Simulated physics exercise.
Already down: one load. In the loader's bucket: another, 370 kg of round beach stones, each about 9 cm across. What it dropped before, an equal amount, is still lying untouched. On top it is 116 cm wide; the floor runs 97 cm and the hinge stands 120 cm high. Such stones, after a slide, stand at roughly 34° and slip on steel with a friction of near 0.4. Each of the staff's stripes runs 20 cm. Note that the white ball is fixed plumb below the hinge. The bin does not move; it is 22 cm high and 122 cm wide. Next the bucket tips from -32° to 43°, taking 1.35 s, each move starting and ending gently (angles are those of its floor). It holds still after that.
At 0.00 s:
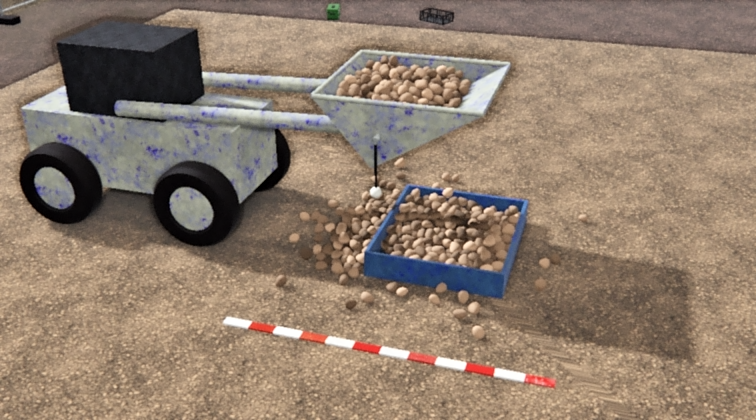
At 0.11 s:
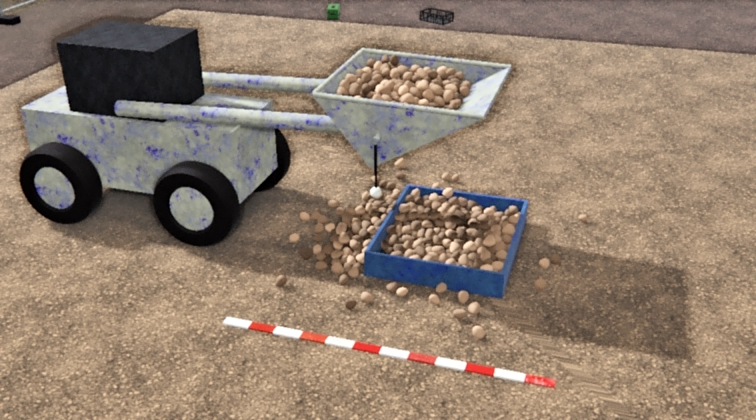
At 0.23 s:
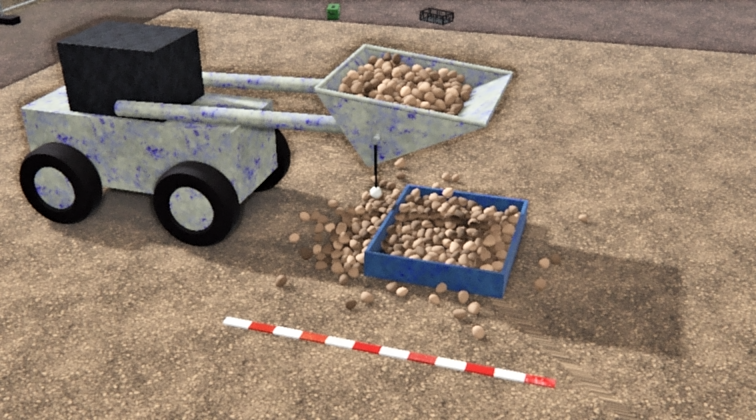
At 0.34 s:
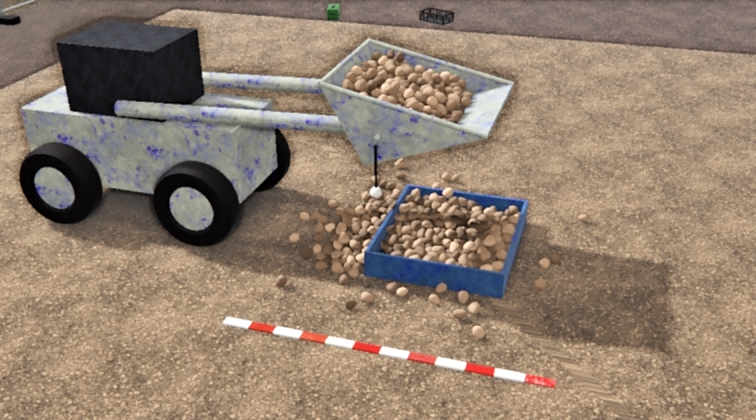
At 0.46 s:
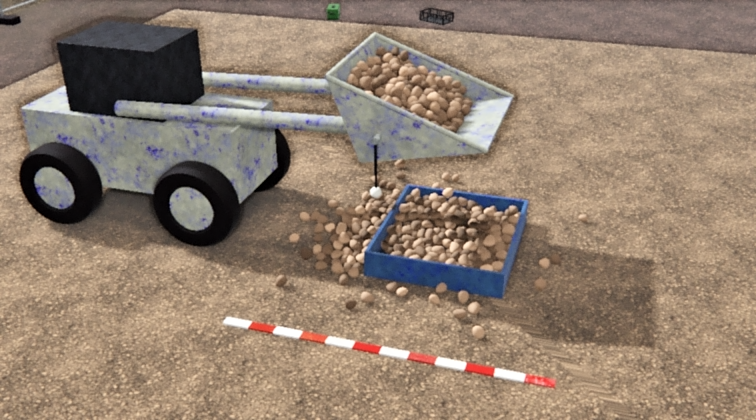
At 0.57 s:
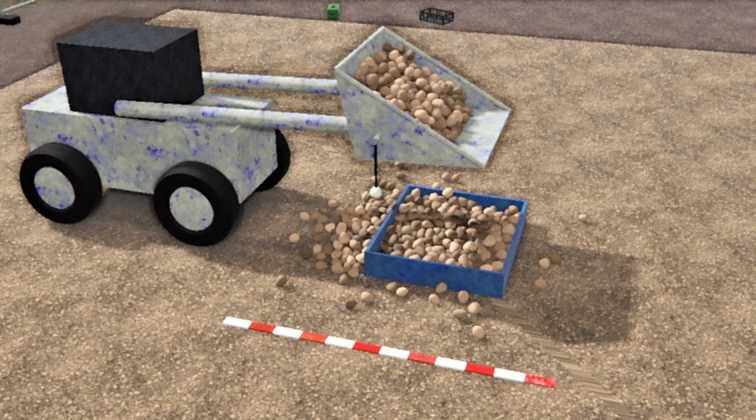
On gravelly ground, a wheeled loader tilting its raised bucket of brown stones forward above a partly filled blue bin.
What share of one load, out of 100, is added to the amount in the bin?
Close to 48 out of 100.
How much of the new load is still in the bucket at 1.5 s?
Around 40 per cent of the load is still inside.
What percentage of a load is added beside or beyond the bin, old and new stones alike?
Approximately 50 parts per hundred.
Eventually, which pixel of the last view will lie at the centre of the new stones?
Roughly at pixel (500, 245).
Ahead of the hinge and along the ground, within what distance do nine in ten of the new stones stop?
Distance ahead of it: About 170 cm.
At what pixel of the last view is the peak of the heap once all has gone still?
I'd put the top near (484, 217).
After 1.0 s the floor is at 31°; in per cent of one load, 99 in the bucket, 31 short of the bin, 65 in the bin, 5 beside or beyond the bin; the foremost stones are at (532, 252).
After 1.5 s the floor is at 43°; in per cent of one load, 40 in the bucket, 31 short of the bin, 120 in the bin, 9 beside or beyond the bin; the foremost stones are at (540, 242).
After 1.8 s the floor is at 43°; in per cent of one load, 1 in the bucket, 31 short of the bin, 126 in the bin, 41 beside or beyond the bin; the foremost stones are at (593, 258).
After 4.6 s the floor is at 43°; in per cent of one load, 0 in the bucket, 31 short of the bin, 112 in the bin, 56 beside or beyond the bin; the foremost stones are at (688, 277). Net gain in the bin, 48.
